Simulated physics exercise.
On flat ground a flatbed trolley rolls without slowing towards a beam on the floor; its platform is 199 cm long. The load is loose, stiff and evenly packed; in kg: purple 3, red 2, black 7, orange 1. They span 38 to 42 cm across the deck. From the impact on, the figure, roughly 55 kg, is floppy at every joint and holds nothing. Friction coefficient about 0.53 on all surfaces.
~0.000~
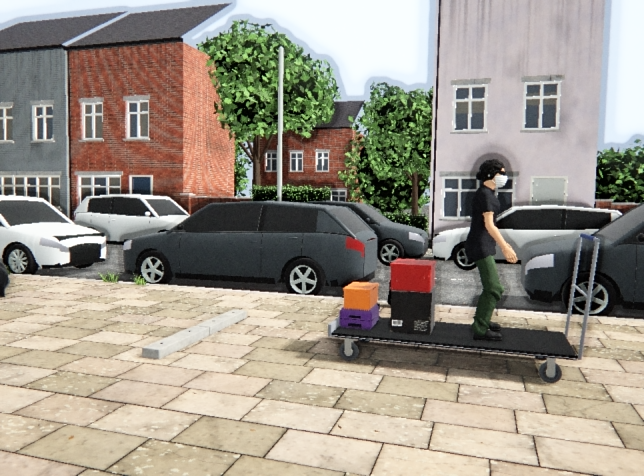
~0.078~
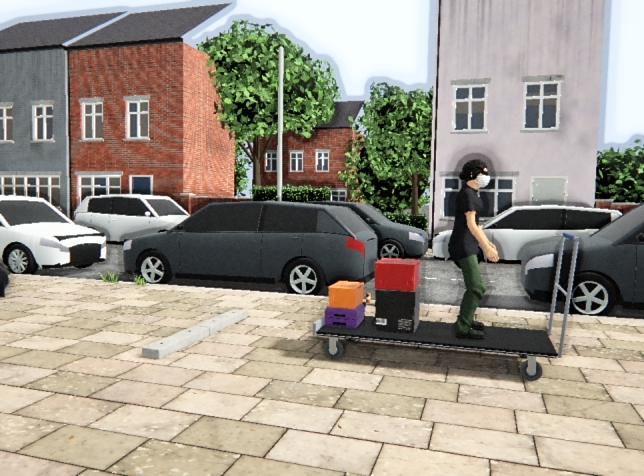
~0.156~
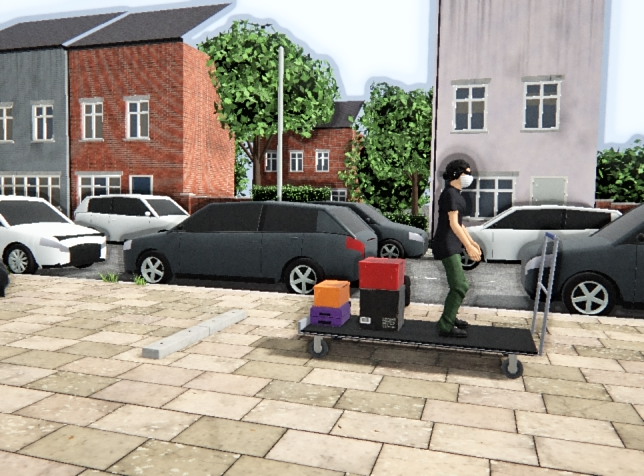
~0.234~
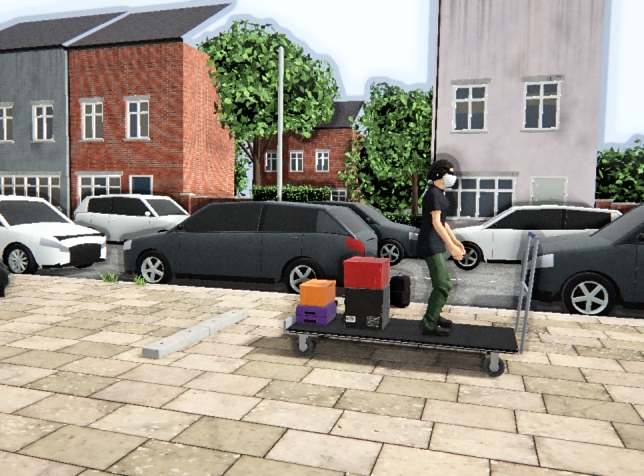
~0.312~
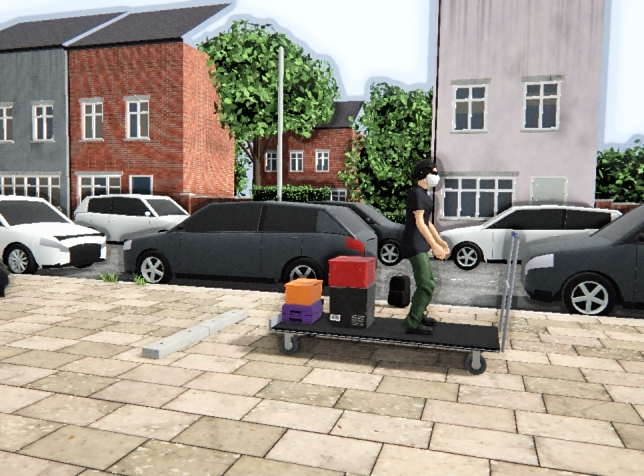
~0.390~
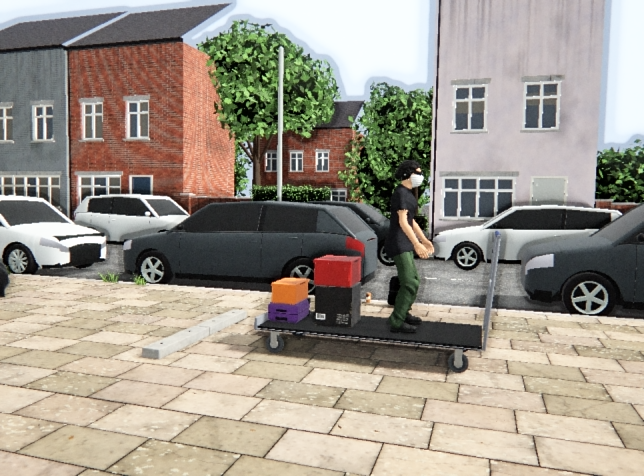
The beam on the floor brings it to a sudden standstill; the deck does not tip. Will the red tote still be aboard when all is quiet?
The red tote comes off.
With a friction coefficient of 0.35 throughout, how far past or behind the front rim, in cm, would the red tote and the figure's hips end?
Then red 60 past, hips 40 behind.
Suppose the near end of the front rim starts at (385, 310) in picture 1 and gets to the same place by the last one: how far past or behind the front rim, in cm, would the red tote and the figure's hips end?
Then red 50 past, hips 30 past.
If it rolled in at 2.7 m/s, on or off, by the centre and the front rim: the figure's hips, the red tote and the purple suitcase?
Then hips off, red off, purple on.
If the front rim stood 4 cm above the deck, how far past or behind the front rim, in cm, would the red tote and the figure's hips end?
Then red 30 past, hips 50 behind.
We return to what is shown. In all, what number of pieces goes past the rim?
2 of them.
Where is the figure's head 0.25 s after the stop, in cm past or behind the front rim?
Some 90 cm behind it.
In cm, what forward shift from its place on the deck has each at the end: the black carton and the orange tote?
Black 20, orange 90.
The wheels strike at 0.81 s.
After 1.06 s the red tote is 37 cm behind the rim, tilted 0°, near (235, 265) in the last picture's view.
After 1.36 s the red tote is 6 cm behind the rim, tilted 30°, near (208, 278) in the last picture's view.
After 1.81 s the red tote is 32 cm past the rim, tilted 0°, near (176, 322) in the last picture's view.
Final state at 3.9 s, past the rim, red tote and orange tote; behind it, purple suitcase, black carton and the figure's hips.
